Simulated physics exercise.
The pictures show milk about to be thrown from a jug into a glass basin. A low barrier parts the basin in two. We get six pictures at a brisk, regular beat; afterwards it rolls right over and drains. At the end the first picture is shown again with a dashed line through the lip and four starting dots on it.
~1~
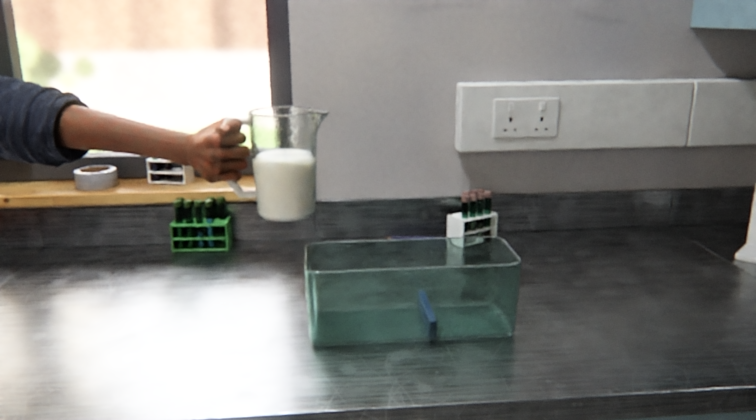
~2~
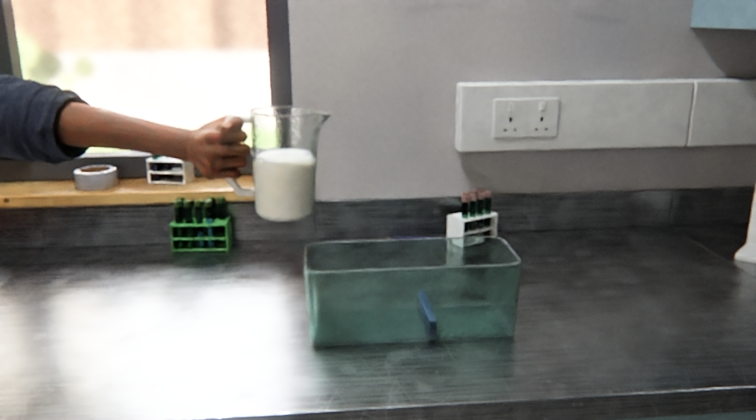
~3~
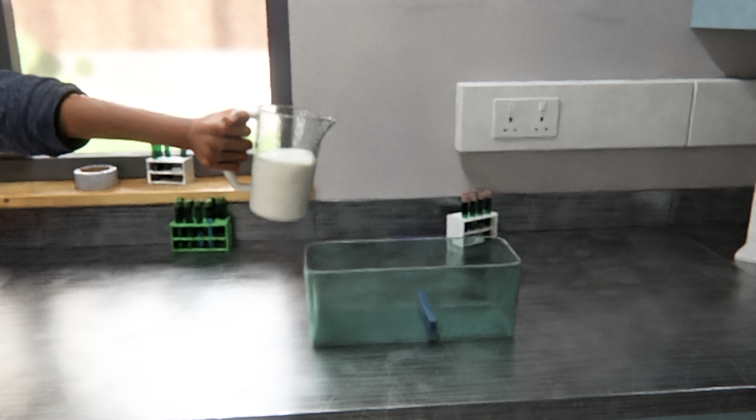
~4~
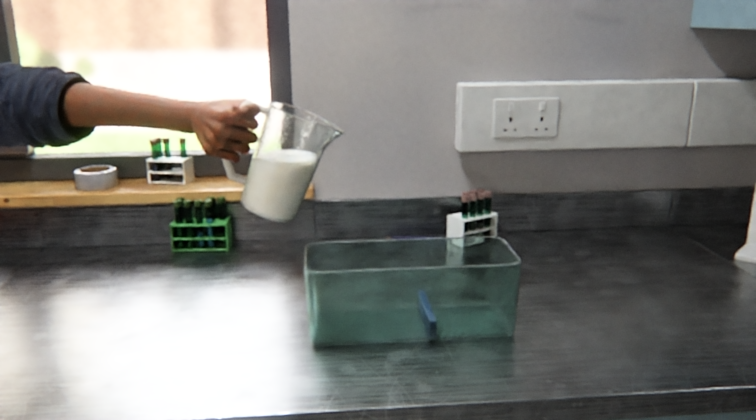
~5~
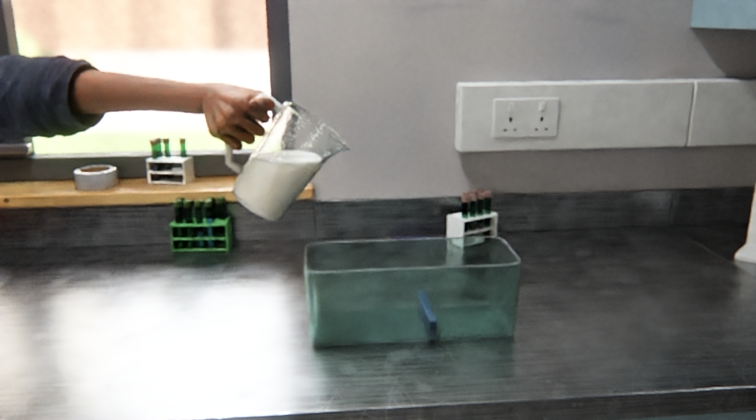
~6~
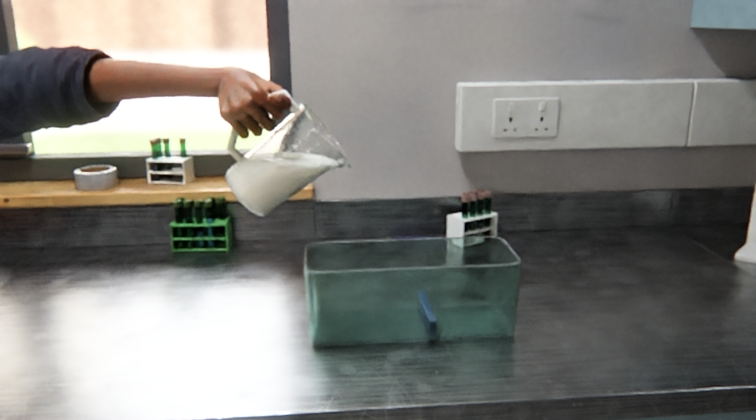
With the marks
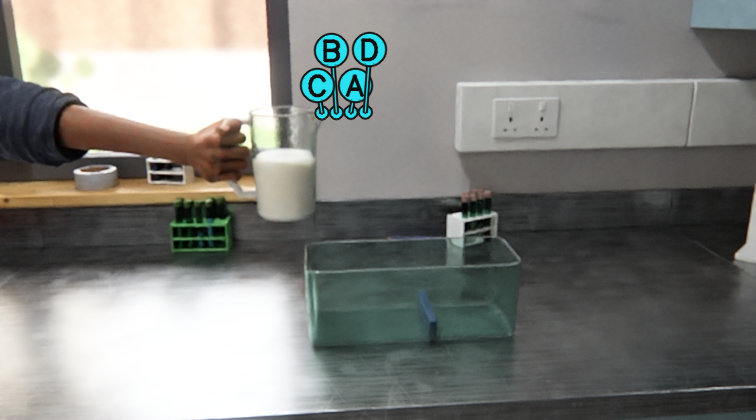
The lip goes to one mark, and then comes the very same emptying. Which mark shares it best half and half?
D.
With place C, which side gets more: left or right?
The left one.
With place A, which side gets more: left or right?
More ends on the left.
On the marked copy, A at (350, 112); B at (336, 112); C at (321, 112); D at (365, 112).
Choosing A, about 87 % ends left of the wall and 11 % right of it.
Choosing B, about 87 % ends left of the wall and 11 % right of it.
Choosing C, about 83 % ends left of the wall and 16 % right of it.
Choosing D, about 49 % ends left of the wall and 50 % right of it.
